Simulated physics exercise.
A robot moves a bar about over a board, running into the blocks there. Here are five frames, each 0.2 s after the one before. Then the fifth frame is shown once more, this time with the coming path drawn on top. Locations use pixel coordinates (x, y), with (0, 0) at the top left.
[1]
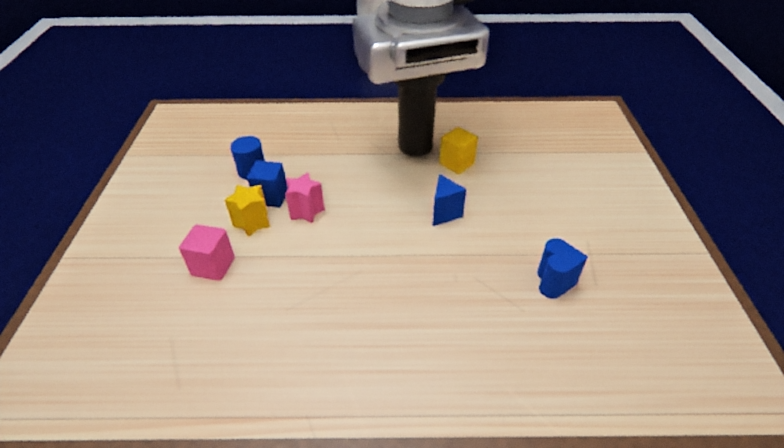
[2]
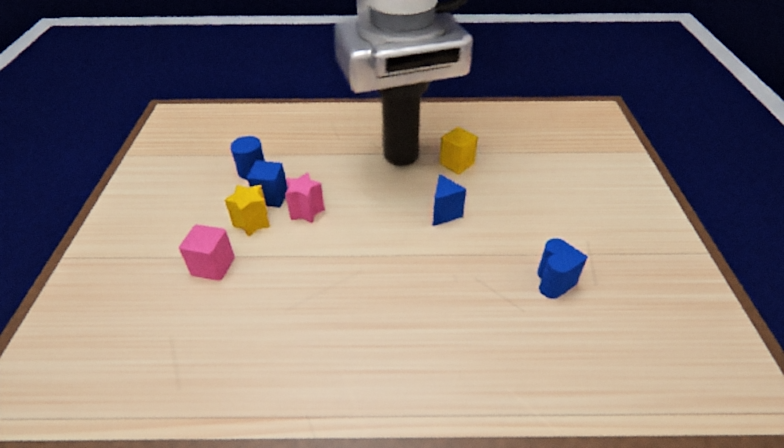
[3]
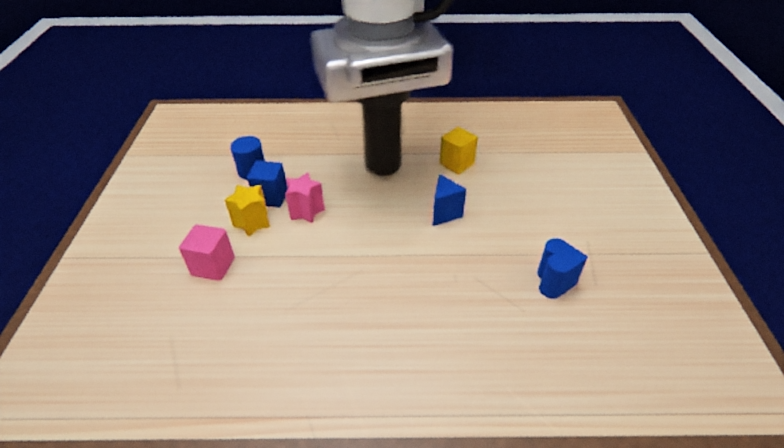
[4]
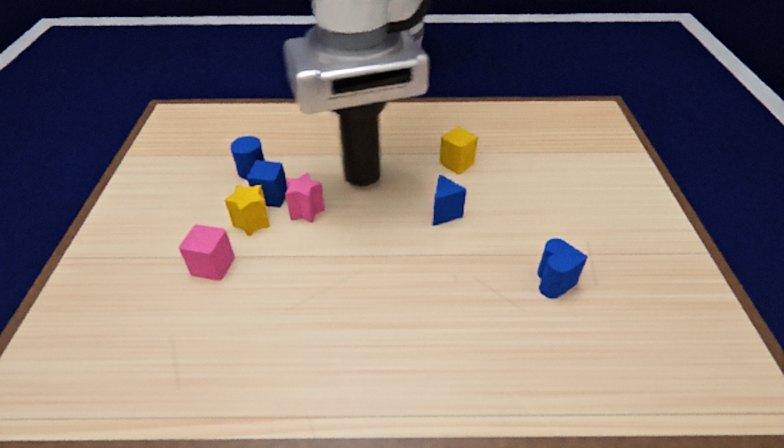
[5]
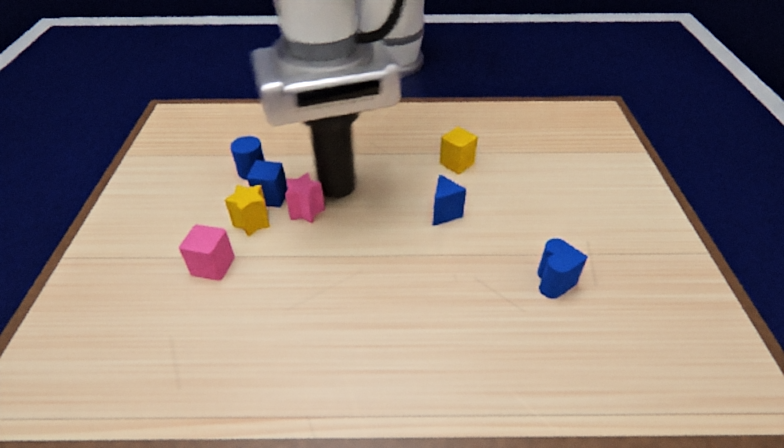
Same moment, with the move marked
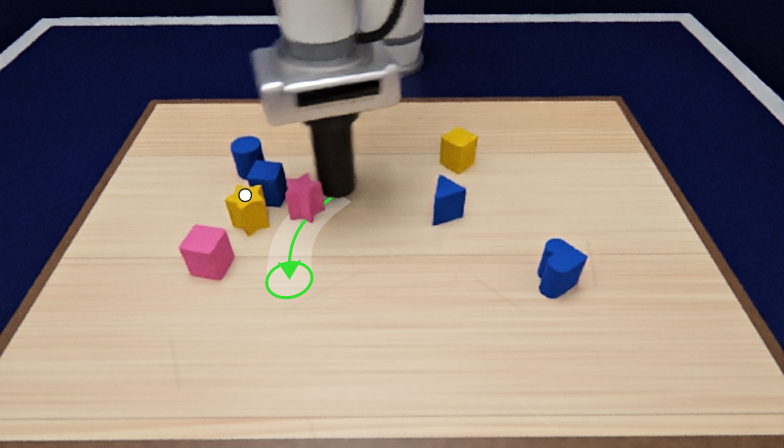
A robot arm moving a black bar left and slightly forward over a wooden board, passing among still blue, yellow and pink blocks.
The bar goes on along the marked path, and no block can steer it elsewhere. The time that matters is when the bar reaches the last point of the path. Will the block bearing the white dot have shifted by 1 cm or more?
Going by the path, yes.
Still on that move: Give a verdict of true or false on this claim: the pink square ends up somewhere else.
False - the claim does not hold.
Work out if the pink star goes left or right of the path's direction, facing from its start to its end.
Shifted right.
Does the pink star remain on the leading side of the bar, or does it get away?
I believe the pink star loses its place ahead of the bar and slips off.
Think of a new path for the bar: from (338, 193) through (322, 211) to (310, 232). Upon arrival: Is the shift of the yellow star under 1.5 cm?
My answer is yes.
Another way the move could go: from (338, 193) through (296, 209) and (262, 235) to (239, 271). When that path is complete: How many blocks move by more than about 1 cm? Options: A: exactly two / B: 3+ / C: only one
B - 3+.
Path on the board, from (338, 193) via (310, 215) and (292, 245), ending at (289, 280); the dot is on the yellow star.
What follows on the original path. One third of the way, bar (308, 208); pink star (273, 202).
Two thirds of the way, bar (290, 238); yellow star (235, 199), turned 45° clockwise; pink star (250, 218), turned 45° clockwise.
At the end, bar (288, 272); pink square in place; yellow star (235, 199), turned 45° clockwise; blue square in place; pink star (249, 219), turned 50° clockwise.
